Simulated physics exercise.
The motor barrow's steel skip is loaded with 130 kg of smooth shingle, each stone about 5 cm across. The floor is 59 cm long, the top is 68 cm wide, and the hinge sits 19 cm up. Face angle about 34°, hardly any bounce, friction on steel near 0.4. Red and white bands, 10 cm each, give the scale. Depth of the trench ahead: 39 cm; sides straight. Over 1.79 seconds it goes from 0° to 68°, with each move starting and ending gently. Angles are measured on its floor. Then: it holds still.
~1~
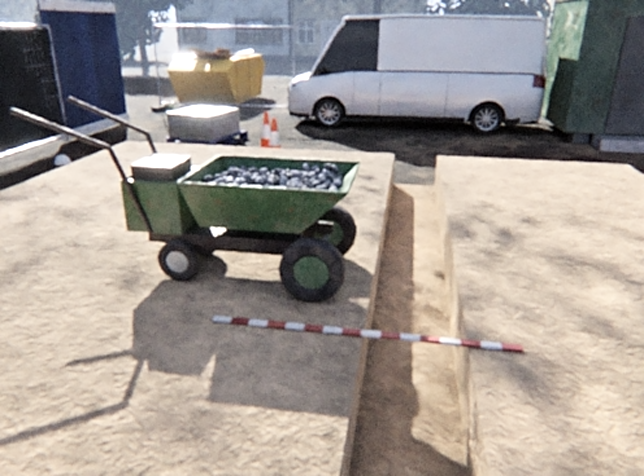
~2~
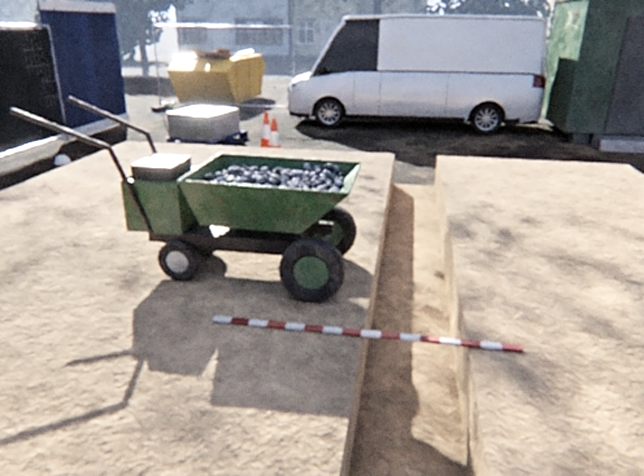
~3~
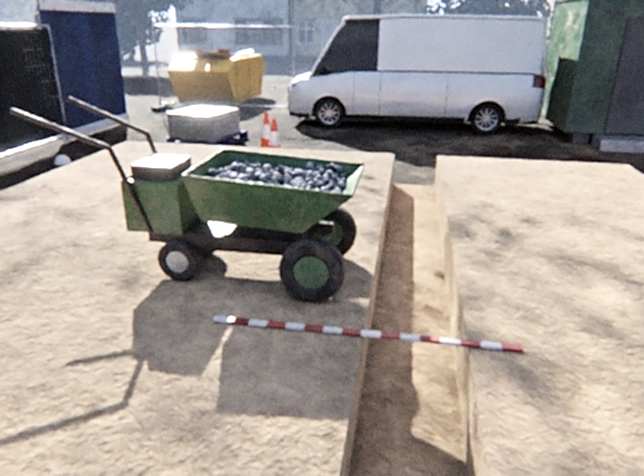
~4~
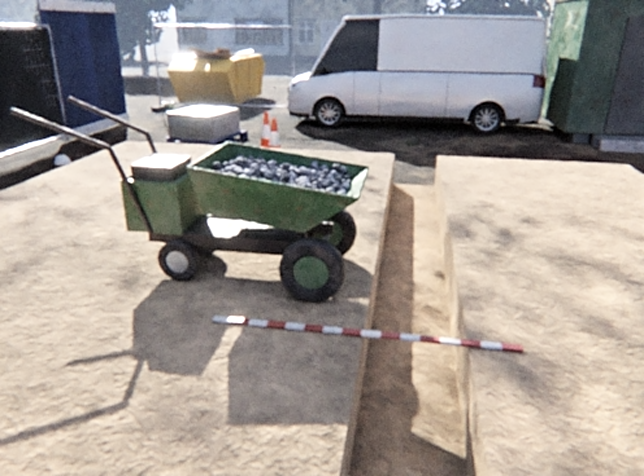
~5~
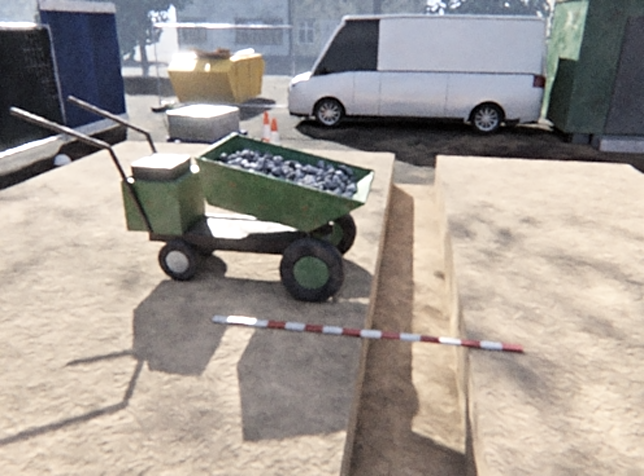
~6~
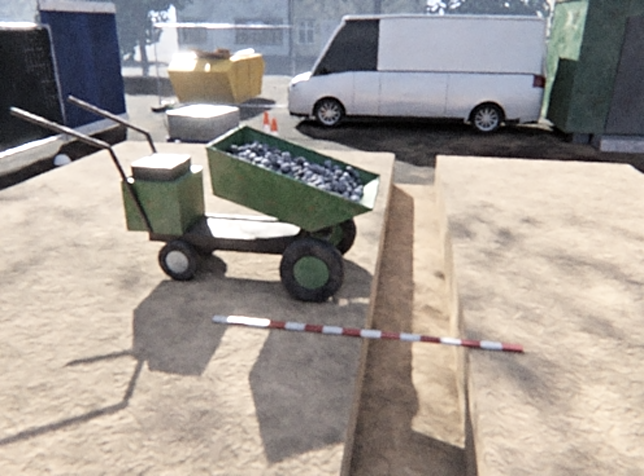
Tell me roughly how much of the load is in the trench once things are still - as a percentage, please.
I would put it at 93 %.
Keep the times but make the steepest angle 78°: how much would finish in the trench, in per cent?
Trench share: Approx. 95%.
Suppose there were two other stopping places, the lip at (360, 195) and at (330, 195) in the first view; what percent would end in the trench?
About 70 per cent from the first spot, about 100 from the second.
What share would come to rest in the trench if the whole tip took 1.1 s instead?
With that change, it comes to around 85 per cent.
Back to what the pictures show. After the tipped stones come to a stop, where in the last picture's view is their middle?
Around (426, 332).
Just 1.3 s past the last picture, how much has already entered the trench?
Around 70 per cent of it.
Then, 0.7 s after the last picture the floor is at 57°, 97 % in the skip, 3 % in the trench; the foremost stones are at (420, 245).
Then, 1.3 s after the last picture the floor is at 68°, 24 % in the skip, 70 % in the trench, 6 % past the trench; the foremost stones are at (505, 282).
Then, 1.6 s after the last picture the floor is at 68°, 5 % in the skip, 88 % in the trench, 7 % past the trench; the foremost stones are at (561, 290).
Then, 3.6 s after the last picture the floor is at 68°, 0 % in the skip, 93 % in the trench, 7 % past the trench; the foremost stones are at (588, 289).
